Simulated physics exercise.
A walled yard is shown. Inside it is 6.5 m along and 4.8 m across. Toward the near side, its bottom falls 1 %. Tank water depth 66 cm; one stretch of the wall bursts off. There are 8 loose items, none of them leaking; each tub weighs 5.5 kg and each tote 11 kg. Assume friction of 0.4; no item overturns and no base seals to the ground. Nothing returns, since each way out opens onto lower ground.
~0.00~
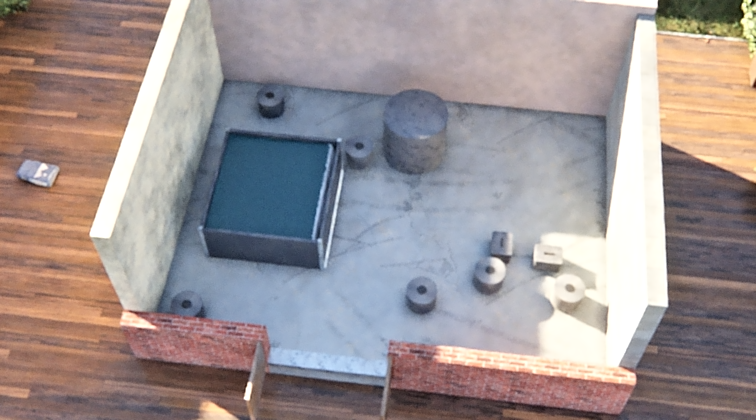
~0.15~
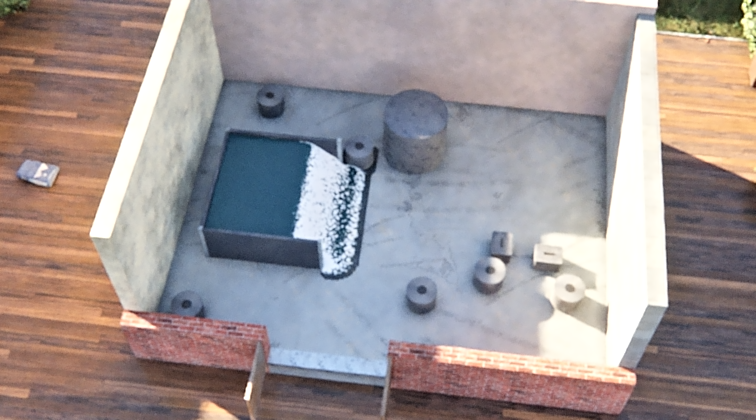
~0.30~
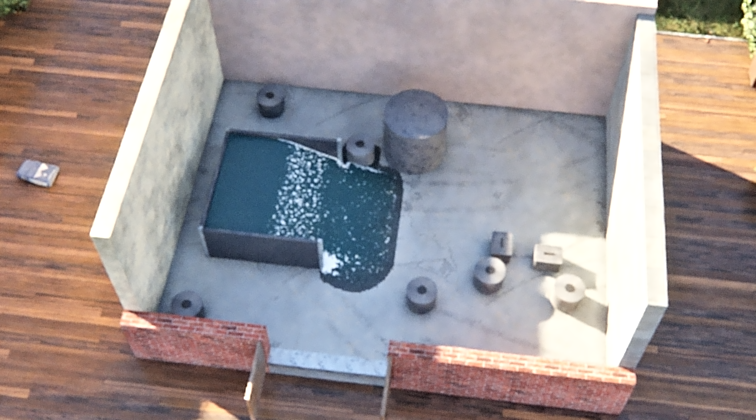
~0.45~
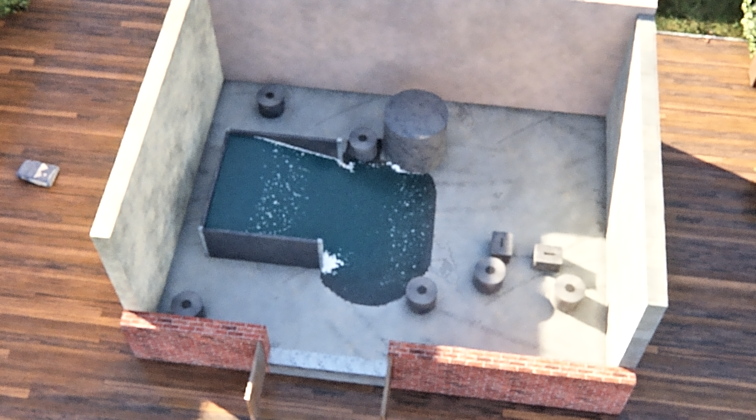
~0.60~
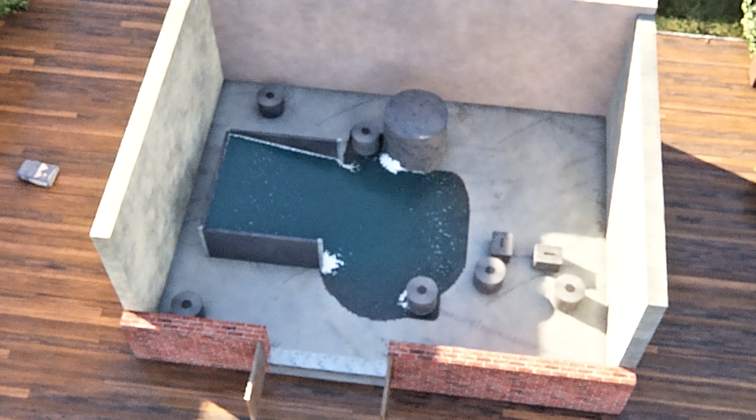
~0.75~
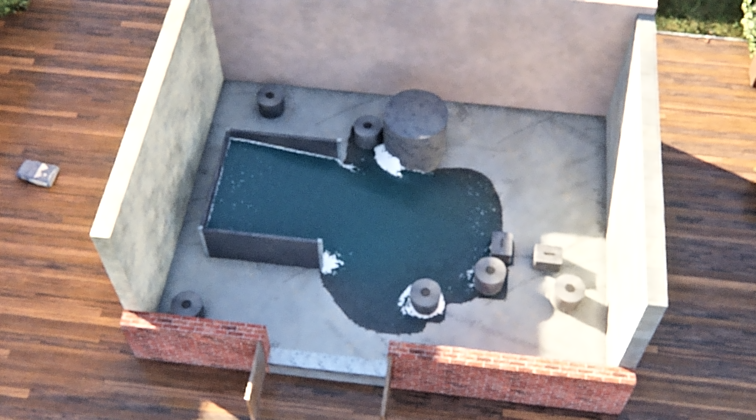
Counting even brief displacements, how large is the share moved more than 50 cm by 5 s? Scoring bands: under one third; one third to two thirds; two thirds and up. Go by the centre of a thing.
High band.
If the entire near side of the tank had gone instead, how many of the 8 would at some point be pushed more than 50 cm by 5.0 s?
The answer would then be 3.
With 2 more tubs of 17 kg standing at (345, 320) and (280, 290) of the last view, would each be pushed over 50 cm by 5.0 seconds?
In the order asked they come out inside the limit, inside the limit.
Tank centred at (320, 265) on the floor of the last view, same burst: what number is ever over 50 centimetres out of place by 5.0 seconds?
Result: 5.
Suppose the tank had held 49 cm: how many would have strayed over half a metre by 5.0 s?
Under that setup the answer is 6.
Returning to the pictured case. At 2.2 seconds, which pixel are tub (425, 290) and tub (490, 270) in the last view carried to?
Around (564, 352) and (598, 354).
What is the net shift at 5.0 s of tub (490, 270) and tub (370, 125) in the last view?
Object 1: 80 cm. Object 2: 120 cm.
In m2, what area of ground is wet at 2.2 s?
Some 22 m2 of it.
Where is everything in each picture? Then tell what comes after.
In the first frame, a tub at (359, 146), on the bottom; a tub at (422, 290), on the bottom; water covers 3.1 m2; 0 of 8 have shifted.
In the second frame, a tub at (359, 146) rests on the ground; a tub at (422, 290) rests on the ground; water covers 4.1 m2; 0 of 8 have shifted.
In the third frame, a tub at (360, 144), on the bottom, 4 cm from its start; a tub at (422, 290) rests on the ground; water covers 5.3 m2; 0 of 8 have shifted.
In the fourth frame, a tub at (363, 138) rests on the ground, 17 cm from its start; a tub at (422, 290) rests on the ground; water covers 6.7 m2; 1 of 8 have shifted.
In the fifth frame, a tub at (366, 131) rests on the ground, 31 cm from its start; a tub at (422, 290) rests on the ground; water covers 8.2 m2; 1 of 8 have shifted.
In the sixth frame, a tub at (368, 126), on the bottom, 43 cm from its start; a tub at (425, 292) rests on the ground, 6 cm from its start; 9.7 m2 under water; 2 of 8 have shifted.
After 1.1 s 2 of 8 are over 50 cm from their spots; 0 afloat.
After 2.2 s 6 of 8 are over 50 cm from their spots; 5 afloat.
After 3.5 s 5 of 8 are over 50 cm from their spots; 5 afloat.
After 5.0 s 4 of 8 are over 50 cm from their spots, and 6 have been at some point; 6 afloat.
